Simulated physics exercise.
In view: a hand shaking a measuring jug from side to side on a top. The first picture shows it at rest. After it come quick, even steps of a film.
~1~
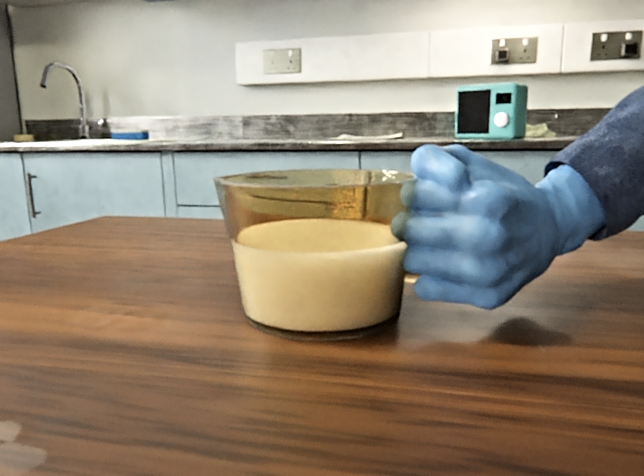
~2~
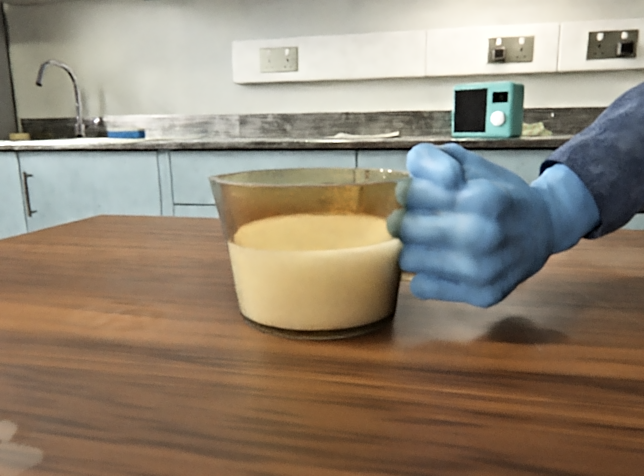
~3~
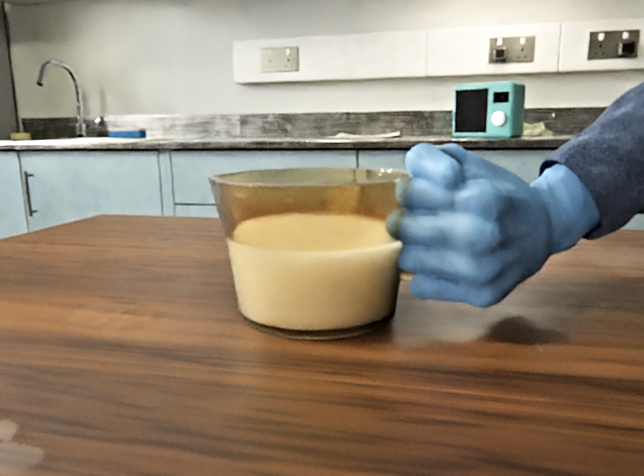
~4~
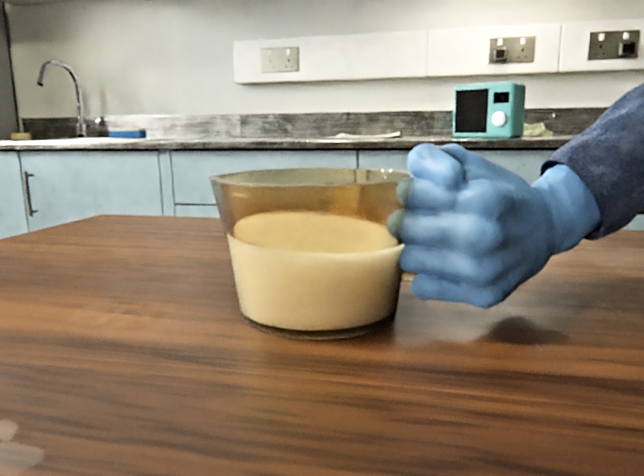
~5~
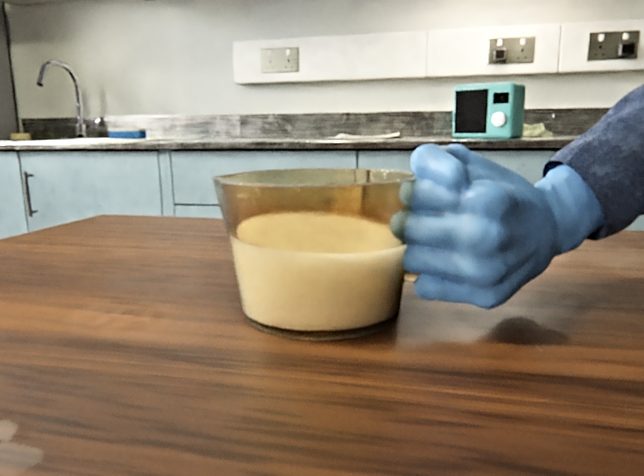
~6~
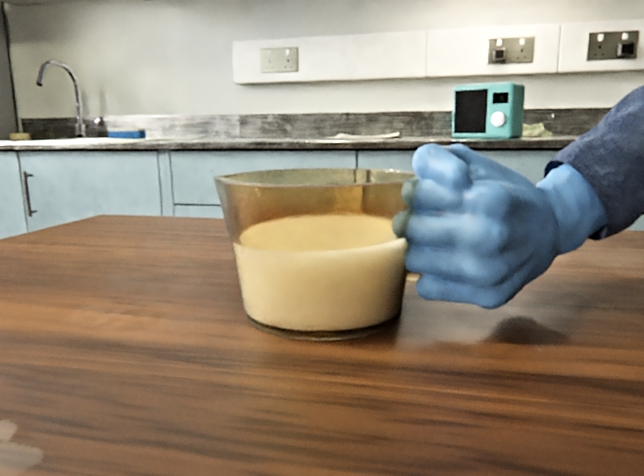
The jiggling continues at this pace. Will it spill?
As it turns out, it stays dry outside.
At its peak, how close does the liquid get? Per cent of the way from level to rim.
Near 40 in a hundred.
A moment on, the highest wave so far climbs under half way to the rim.
When it is over, the highest wave so far climbs under half way to the rim; nothing has left it.
